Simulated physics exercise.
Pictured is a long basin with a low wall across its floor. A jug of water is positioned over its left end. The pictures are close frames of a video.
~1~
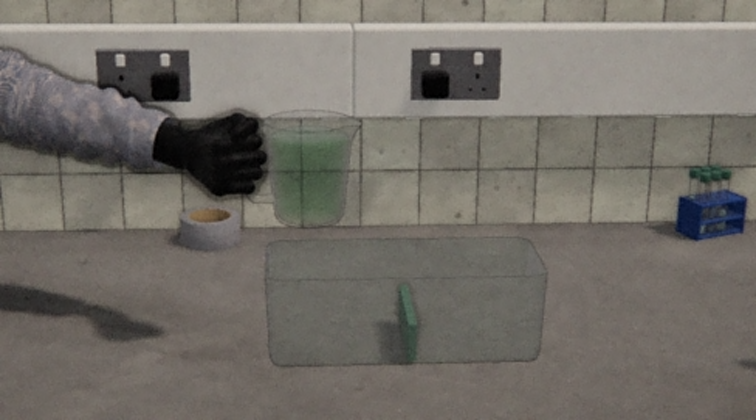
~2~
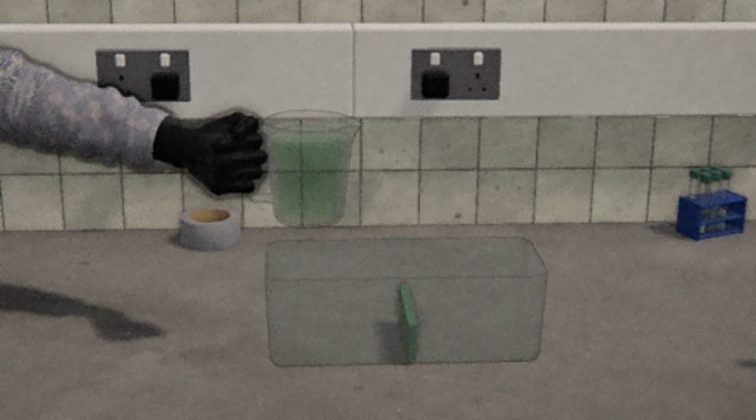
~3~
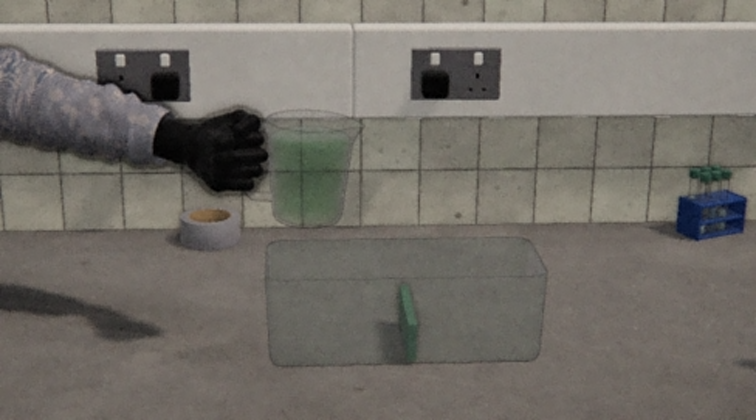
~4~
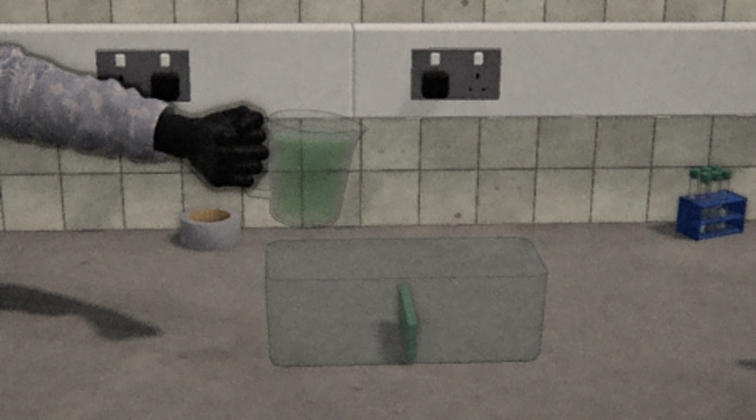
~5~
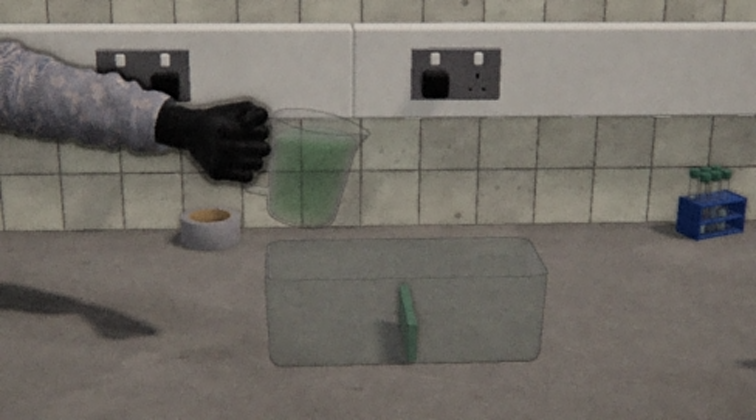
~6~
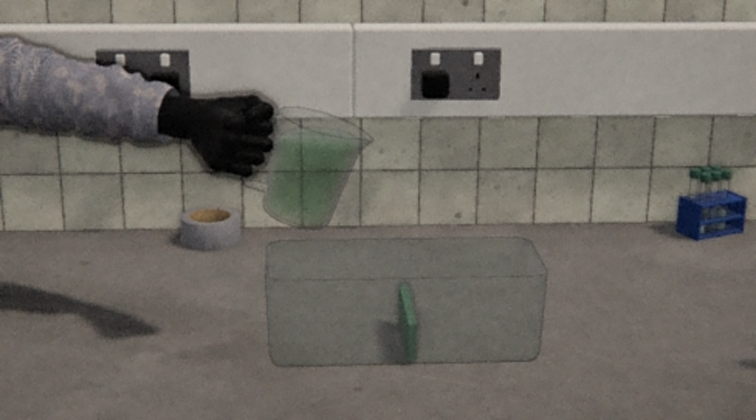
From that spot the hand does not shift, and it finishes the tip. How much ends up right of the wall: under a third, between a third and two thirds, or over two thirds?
Over two thirds.
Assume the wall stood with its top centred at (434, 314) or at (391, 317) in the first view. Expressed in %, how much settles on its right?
You'd get roughly 20 per cent the first time and roughly 90 per cent the second.
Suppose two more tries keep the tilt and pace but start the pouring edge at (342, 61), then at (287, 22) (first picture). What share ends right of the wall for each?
In order, some 75 and 5 percent.
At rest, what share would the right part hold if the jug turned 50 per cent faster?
Roughly 75 percent.
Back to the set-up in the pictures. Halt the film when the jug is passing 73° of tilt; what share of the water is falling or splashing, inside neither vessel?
Share: Approx. 20 %.
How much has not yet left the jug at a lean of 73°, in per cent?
Around 75 in a hundred has not poured out yet.
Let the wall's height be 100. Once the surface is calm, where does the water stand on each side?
Near 10 in a hundred to the left, 50 to the right.
A moment on, the jug is tipped part way and 75 per cent is still to pour, 0 is left of the wall and 6 right of it.
Next, the jug is tipped on its side and 28 per cent is still to pour, 6 is left of the wall and 49 right of it.
Then the jug is tipped on its side and 4 per cent is still to pour, 15 is left of the wall and 78 right of it.
Later the jug is tipped on its side and 0 per cent is still to pour, 20 is left of the wall and 79 right of it.
In the end 21 per cent lies left of the wall, 79 right of it and 1 outside.
